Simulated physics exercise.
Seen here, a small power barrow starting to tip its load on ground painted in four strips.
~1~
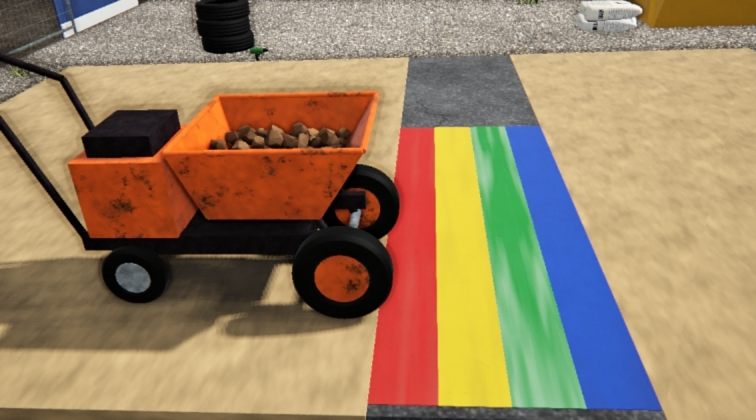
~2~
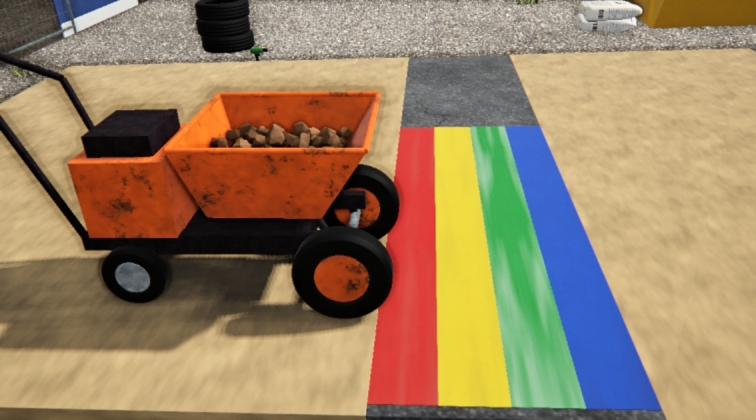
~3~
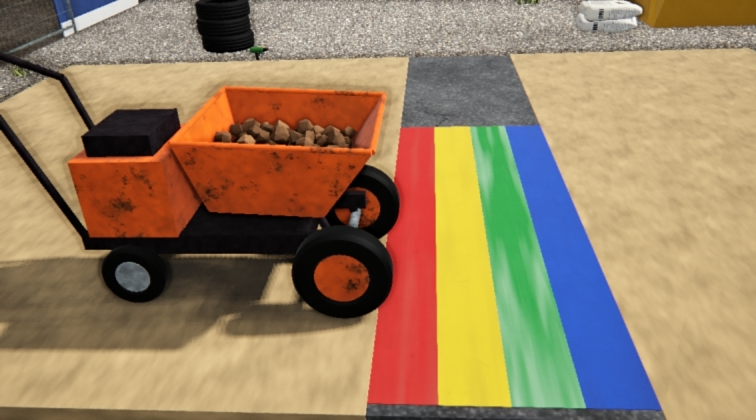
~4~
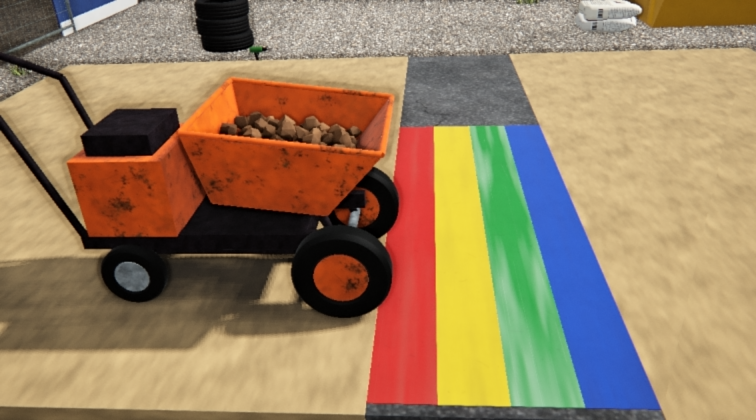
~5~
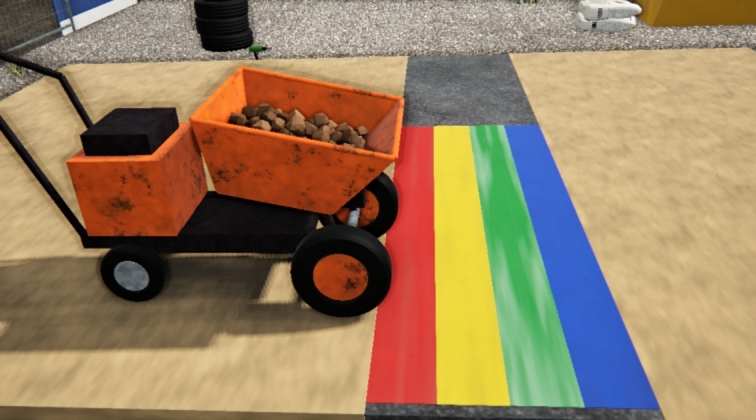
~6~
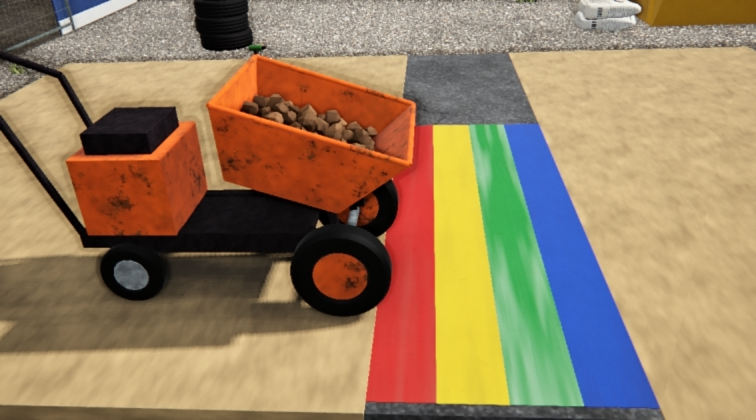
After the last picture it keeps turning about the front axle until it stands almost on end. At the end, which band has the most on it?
The green strip carries the most.
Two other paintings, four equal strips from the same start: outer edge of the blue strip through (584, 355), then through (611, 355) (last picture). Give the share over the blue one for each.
In turn 40 and 30 in a hundred.
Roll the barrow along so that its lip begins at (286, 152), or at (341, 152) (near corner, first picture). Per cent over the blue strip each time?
The first gives 10 %, the second 10 %.
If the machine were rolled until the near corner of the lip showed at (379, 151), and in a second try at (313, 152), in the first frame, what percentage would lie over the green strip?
Near 50 % and 30 %.
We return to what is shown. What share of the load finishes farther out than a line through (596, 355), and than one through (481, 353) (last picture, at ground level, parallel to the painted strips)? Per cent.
The first gives 20 %, the second 90 %.
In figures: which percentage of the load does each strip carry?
Red strip: 0 %, yellow strip: 20 %, green strip: 50 %, blue strip: 25 %.
Soon, skip tipped steeply; all in the skip.
A while on, skip tipped right over; nearly all in the skip; a stray few over the yellow strip; a small part over the green strip; a stray few falling.
Towards the end, skip tipped right over; about a quarter in the skip; a small part over the yellow strip; about half over the green strip; about a quarter over the blue strip; a small part off the paint.
Finally, skip tipped right over; a stray few over the red strip; about a quarter over the yellow strip; about half over the green strip; about a quarter over the blue strip; a small part off the paint.
